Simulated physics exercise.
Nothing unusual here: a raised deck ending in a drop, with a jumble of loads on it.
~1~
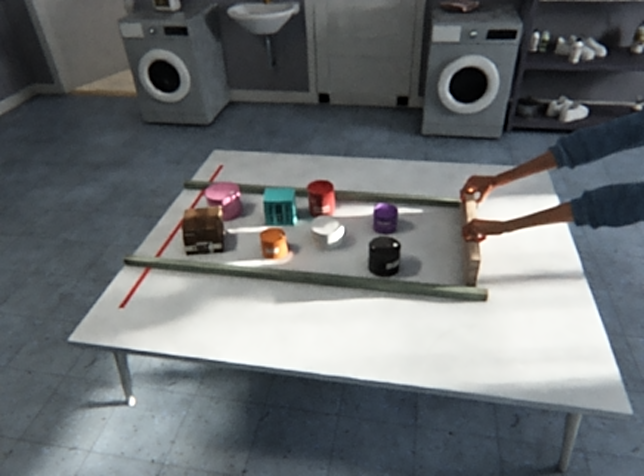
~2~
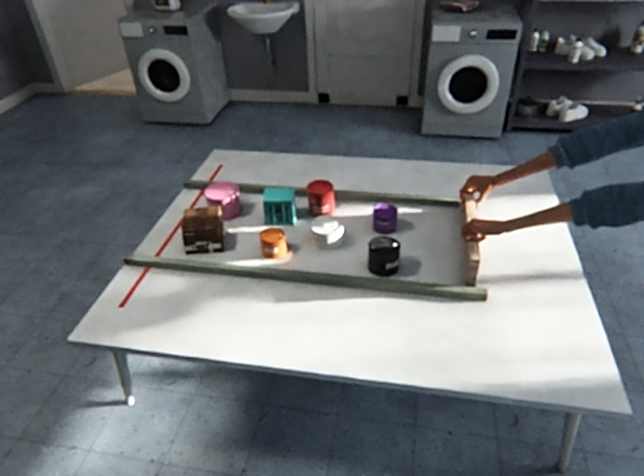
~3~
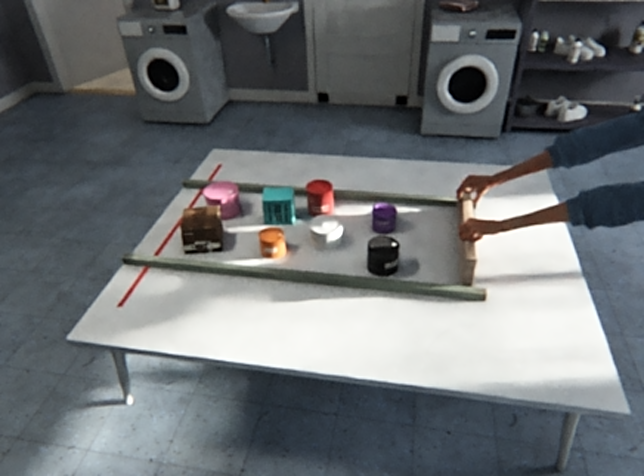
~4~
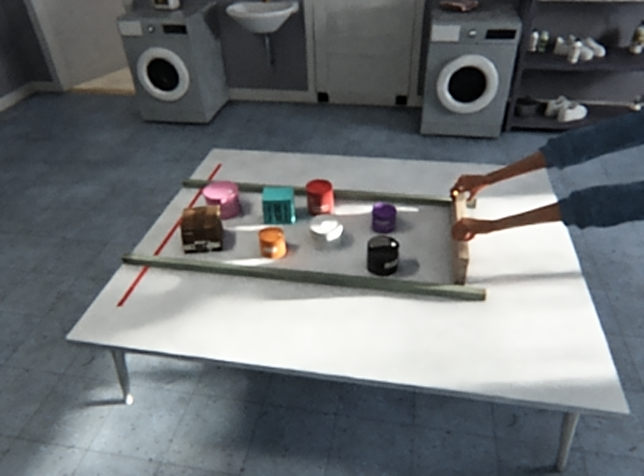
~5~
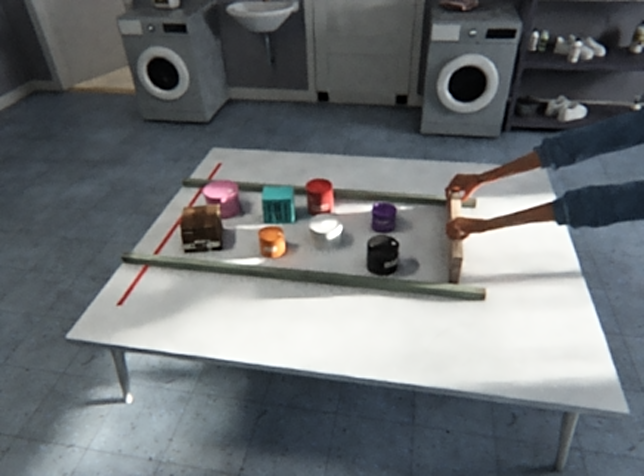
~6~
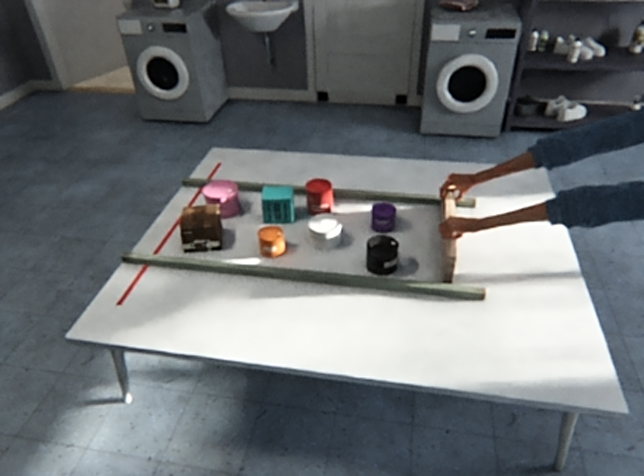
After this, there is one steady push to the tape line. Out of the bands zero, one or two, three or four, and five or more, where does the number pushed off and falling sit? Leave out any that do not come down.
It sits at three or four.
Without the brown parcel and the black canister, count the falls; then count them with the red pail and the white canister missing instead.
2 in the first case, 3 in the second.
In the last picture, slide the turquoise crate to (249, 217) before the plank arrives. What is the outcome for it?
Outcome for the turquoise crate: It drops.
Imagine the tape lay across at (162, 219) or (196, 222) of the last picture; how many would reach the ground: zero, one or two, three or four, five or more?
Five or more; 1 or 2.
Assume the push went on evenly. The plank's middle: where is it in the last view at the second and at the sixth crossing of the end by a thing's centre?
About (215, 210) and about (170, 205).
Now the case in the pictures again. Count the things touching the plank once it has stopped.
Contact count: 4.
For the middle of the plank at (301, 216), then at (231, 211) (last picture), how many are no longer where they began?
At first I count 6, and then 8.
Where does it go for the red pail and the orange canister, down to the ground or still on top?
Final state: Red pail in place, orange canister off.
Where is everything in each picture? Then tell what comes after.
Brown parcel (204, 231); pink canister (224, 202); turquoise crate (280, 207); plank (469, 231); tape (181, 223), in the first picture.
Pink canister (224, 201); white canister (326, 233), in the second picture.
Turquoise crate (279, 206); purple pail (384, 219), in the third picture.
Brown parcel (202, 229); black canister (383, 256), in the fourth picture.
Pink canister (223, 200); plank (454, 229), in the fifth picture.
Brown parcel (202, 228); pink canister (222, 199); turquoise crate (278, 205); plank (448, 228); tape (179, 221), in the sixth picture.
A little later, none off yet; brown parcel at rest near (202, 228); pink canister at rest near (222, 199); turquoise crate at rest near (278, 205).
Next, none off yet; brown parcel at rest near (202, 228); pink canister at rest near (222, 199); turquoise crate shifted about its own width near (258, 203).
Later still, none off yet; brown parcel shifted about its own width near (151, 224); pink canister shifted well along near (177, 190); turquoise crate shifted well along near (200, 196).
When it is over, the number that fall off is three or four; down, orange canister, turquoise crate, pink canister and brown parcel.
